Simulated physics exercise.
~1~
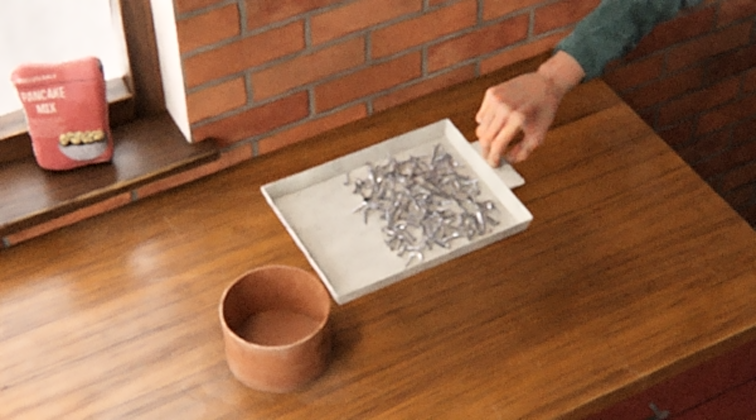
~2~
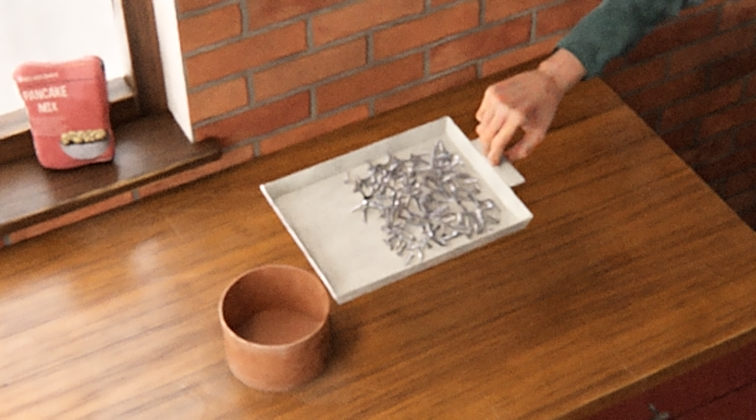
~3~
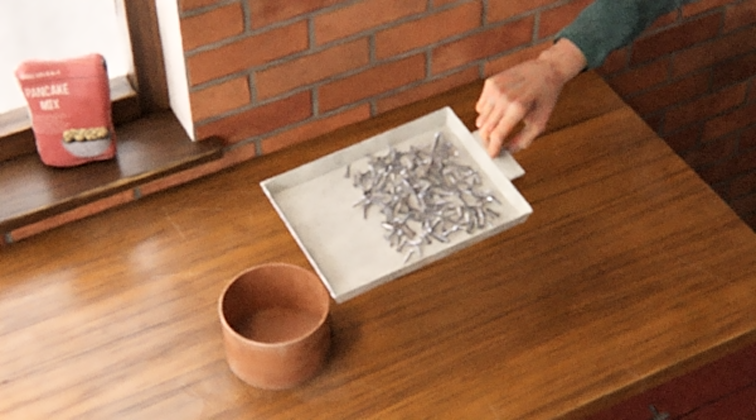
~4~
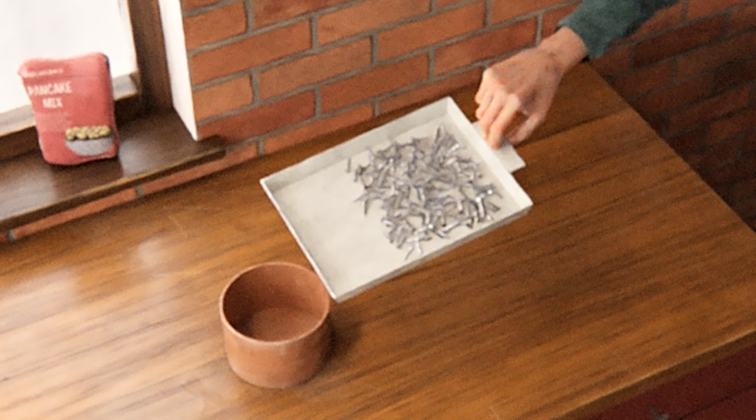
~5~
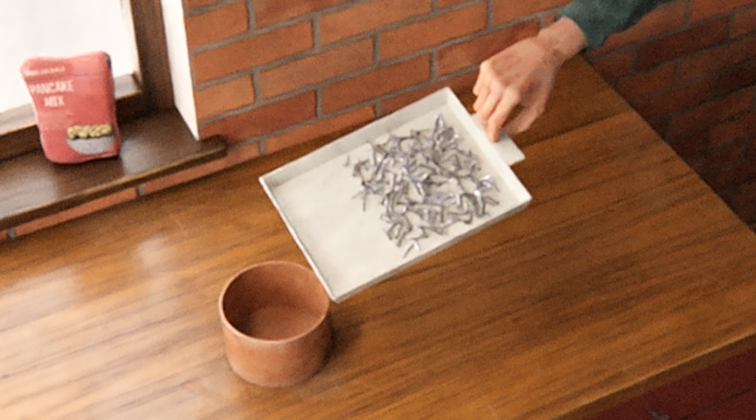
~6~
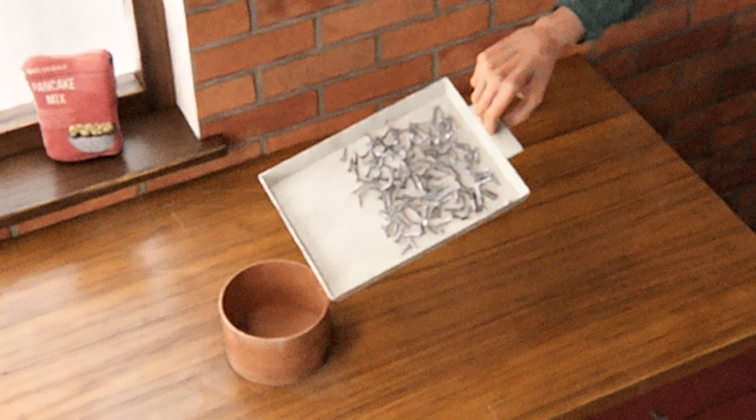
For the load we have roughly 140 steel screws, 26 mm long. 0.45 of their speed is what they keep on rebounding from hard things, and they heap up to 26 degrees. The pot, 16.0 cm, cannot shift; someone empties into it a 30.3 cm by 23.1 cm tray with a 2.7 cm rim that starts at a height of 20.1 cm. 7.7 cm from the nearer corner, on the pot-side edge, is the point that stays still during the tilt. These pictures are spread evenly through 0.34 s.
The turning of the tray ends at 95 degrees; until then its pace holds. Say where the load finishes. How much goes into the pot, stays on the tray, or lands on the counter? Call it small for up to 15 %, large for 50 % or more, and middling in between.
Pot - small, tray - small, counter - large.
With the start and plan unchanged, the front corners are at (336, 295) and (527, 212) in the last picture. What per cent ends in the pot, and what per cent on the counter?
You'd end with pot at 0 and counter at 100.
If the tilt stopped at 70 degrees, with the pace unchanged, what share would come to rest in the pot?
It would be near 0 per cent.
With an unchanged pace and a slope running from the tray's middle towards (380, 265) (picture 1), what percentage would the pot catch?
The share would be about 0 percent.
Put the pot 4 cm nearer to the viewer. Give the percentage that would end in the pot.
40 per cent.
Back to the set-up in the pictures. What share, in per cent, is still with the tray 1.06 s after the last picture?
Reading: Approx. 85%.
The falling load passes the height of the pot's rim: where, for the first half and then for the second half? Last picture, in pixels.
It passes about (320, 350) first and (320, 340) afterwards.
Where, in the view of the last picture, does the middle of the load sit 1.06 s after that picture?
Approximately (332, 281) in the last picture.
Then, 0.64 s after the last picture, tilt 53 degrees; the tray holds 95 %, the pot 0 %.
Then, 1.06 s after the last picture, tilt 78 degrees; the tray holds 85 %, the pot 0 %.
Then, 1.56 s after the last picture, tilt 95 degrees; the tray holds 5 %, the pot 10 %.
In the end, pot 10 %, tray 0 %, counter 90 %.
